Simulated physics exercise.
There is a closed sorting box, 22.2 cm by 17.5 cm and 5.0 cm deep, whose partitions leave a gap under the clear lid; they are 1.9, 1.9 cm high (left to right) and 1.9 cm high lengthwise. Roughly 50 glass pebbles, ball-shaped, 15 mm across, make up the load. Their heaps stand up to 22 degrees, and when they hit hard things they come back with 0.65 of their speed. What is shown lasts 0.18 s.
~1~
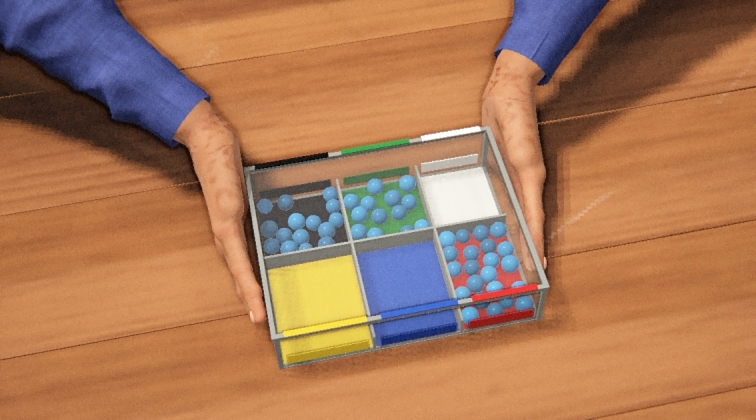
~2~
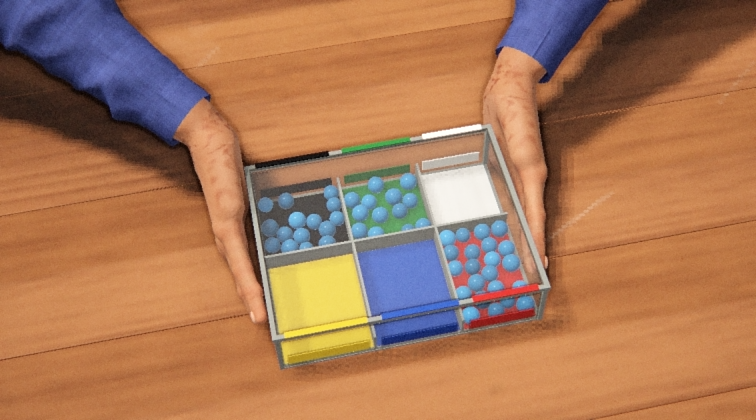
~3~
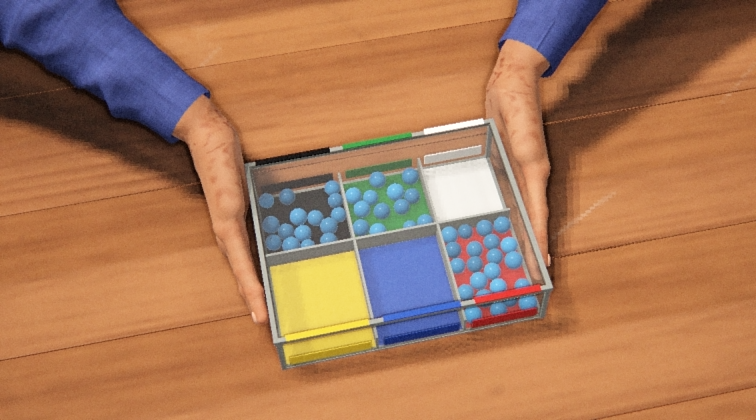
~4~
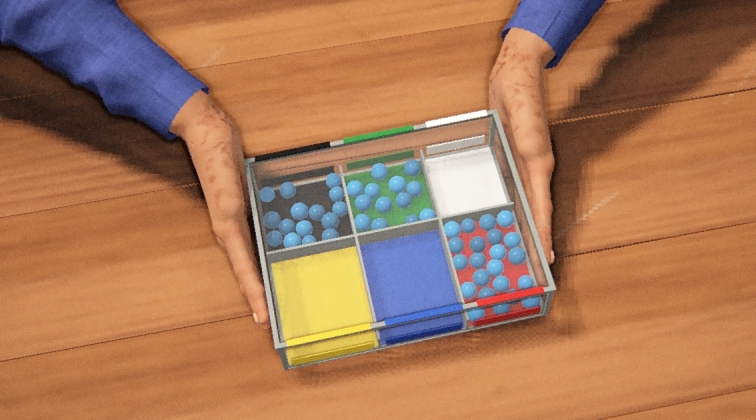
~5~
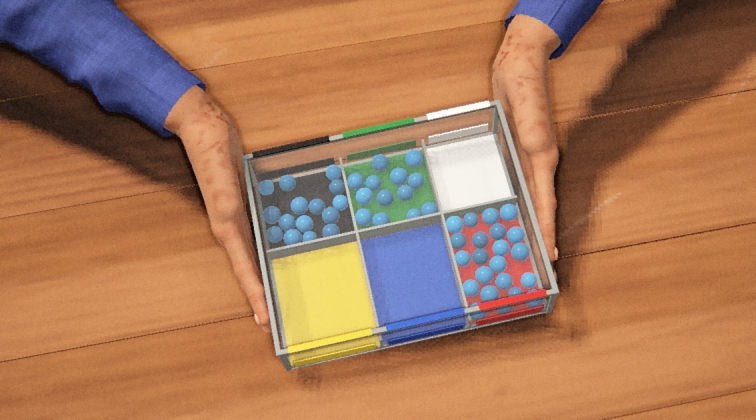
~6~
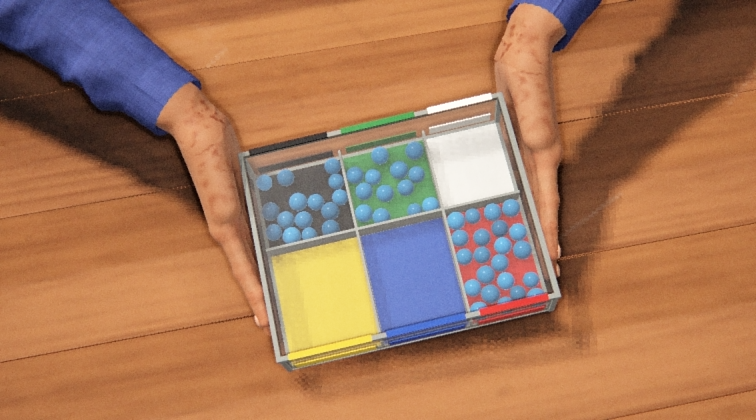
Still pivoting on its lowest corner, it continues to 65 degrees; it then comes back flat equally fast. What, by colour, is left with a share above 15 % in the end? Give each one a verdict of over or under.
Red - over; blue - under; green - over; yellow - under; white - under; black - over.
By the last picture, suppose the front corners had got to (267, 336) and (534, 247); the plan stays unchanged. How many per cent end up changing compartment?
I'd put it at about 0 per cent.
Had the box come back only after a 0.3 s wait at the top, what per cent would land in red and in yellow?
Red 45, yellow 0.
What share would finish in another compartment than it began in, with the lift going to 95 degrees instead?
Estimate: Around 80 %.
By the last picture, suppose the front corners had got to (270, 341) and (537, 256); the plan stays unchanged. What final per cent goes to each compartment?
It comes out as red at 45 percent, blue at 0 percent, green at 25 percent, yellow at 0 percent, white at 0 percent and black at 30 percent.
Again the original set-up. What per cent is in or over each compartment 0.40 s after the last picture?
Shares - red: 45, blue: 0, green: 25, yellow: 0, white: 0, black: 30.
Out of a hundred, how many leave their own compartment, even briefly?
Estimate: Near 5 %.
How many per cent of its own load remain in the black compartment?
Something like 90 per cent.
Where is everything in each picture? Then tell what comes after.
In the first frame, box tilt 0 degrees, front corners at (276, 336) and (543, 286); red 45 %, green 25 %, black 30 %.
In the second frame, box tilt 1 degrees, front corners at (277, 337) and (544, 286).
In the third frame, box tilt 3 degrees, front corners at (278, 340) and (546, 286), lowest corner left front.
In the fourth frame, box tilt 8 degrees, front corners at (280, 344) and (550, 287), lowest corner left front.
In the fifth frame, box tilt 13 degrees, front corners at (281, 351) and (552, 290), lowest corner left front.
In the sixth frame, box tilt 19 degrees, front corners at (281, 357) and (554, 294), lowest corner left front; red 45 %, green 25 %, black 30 %.
Then, 0.40 s after the last picture, tilt 64 degrees; red 45 %, green 25 %, black 30 %.
Then, 0.67 s after the last picture, tilt 25 degrees; red 45 %, green 25 %, black 30 %.
Then, 1.04 s after the last picture, tilt 0 degrees; red 45 %, green 25 %, yellow 5 %, black 30 %.
In the end, red 45 %, blue 0 %, green 25 %, yellow 5 %, white 0 %, black 30 %.
